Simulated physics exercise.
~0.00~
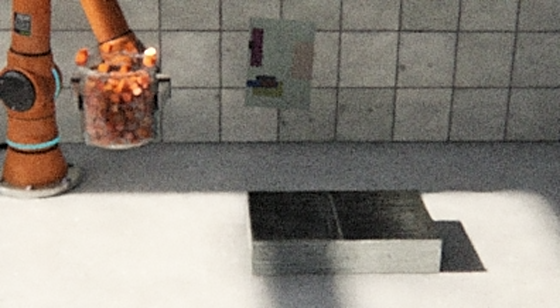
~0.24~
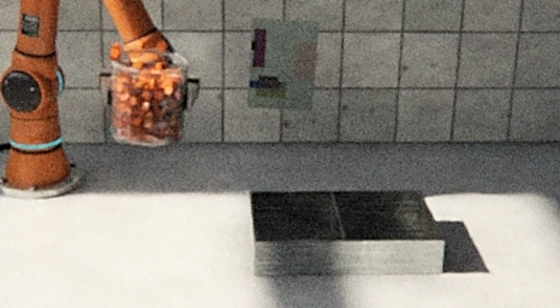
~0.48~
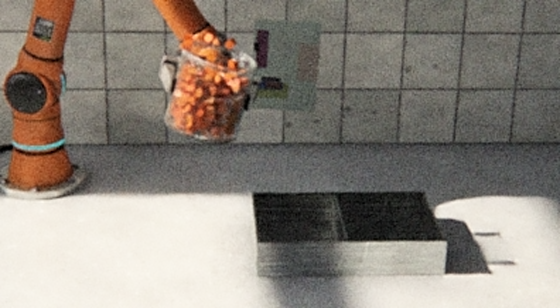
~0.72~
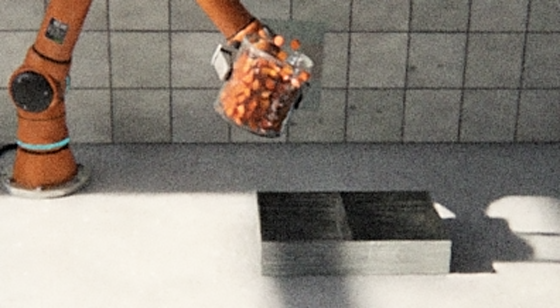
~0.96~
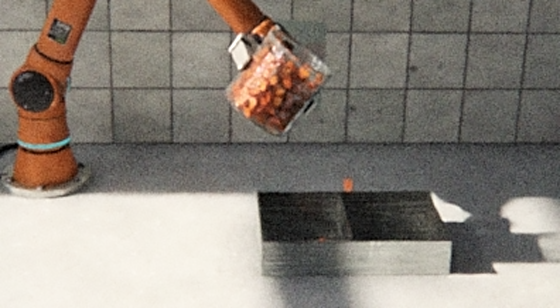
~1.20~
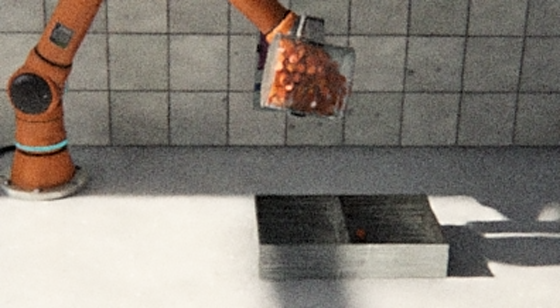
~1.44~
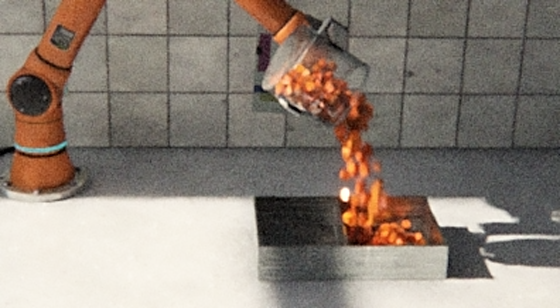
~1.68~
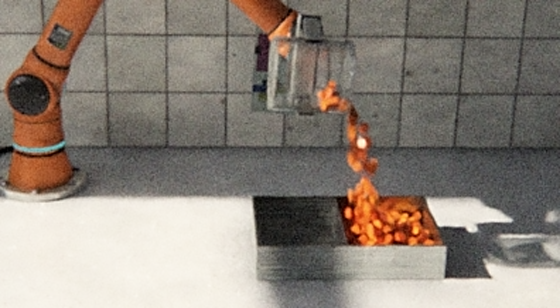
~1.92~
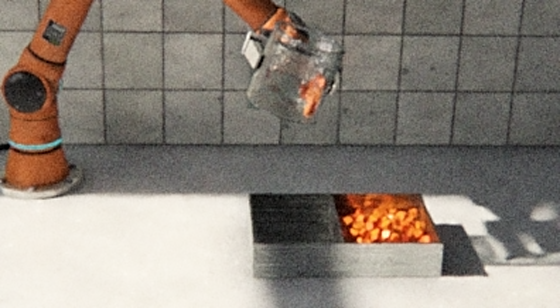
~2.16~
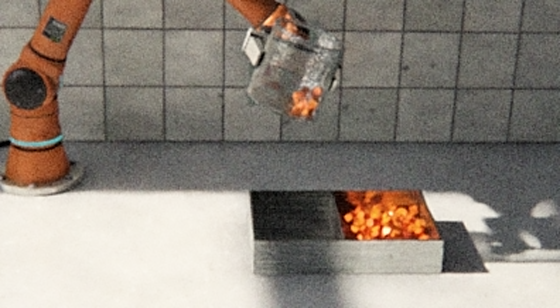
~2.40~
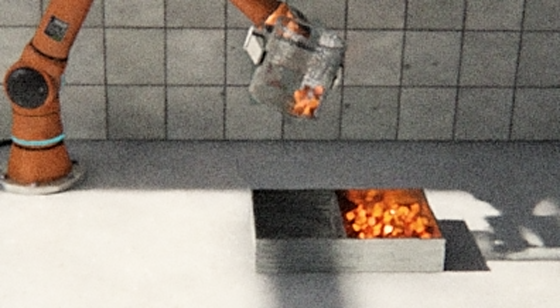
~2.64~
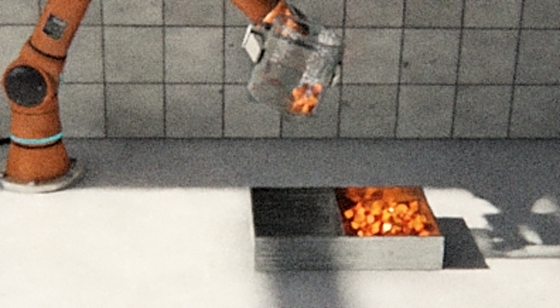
Orange robot arm carrying a clear beaker of orange dice right, tipping most into a divided box's right compartment, then holding still.
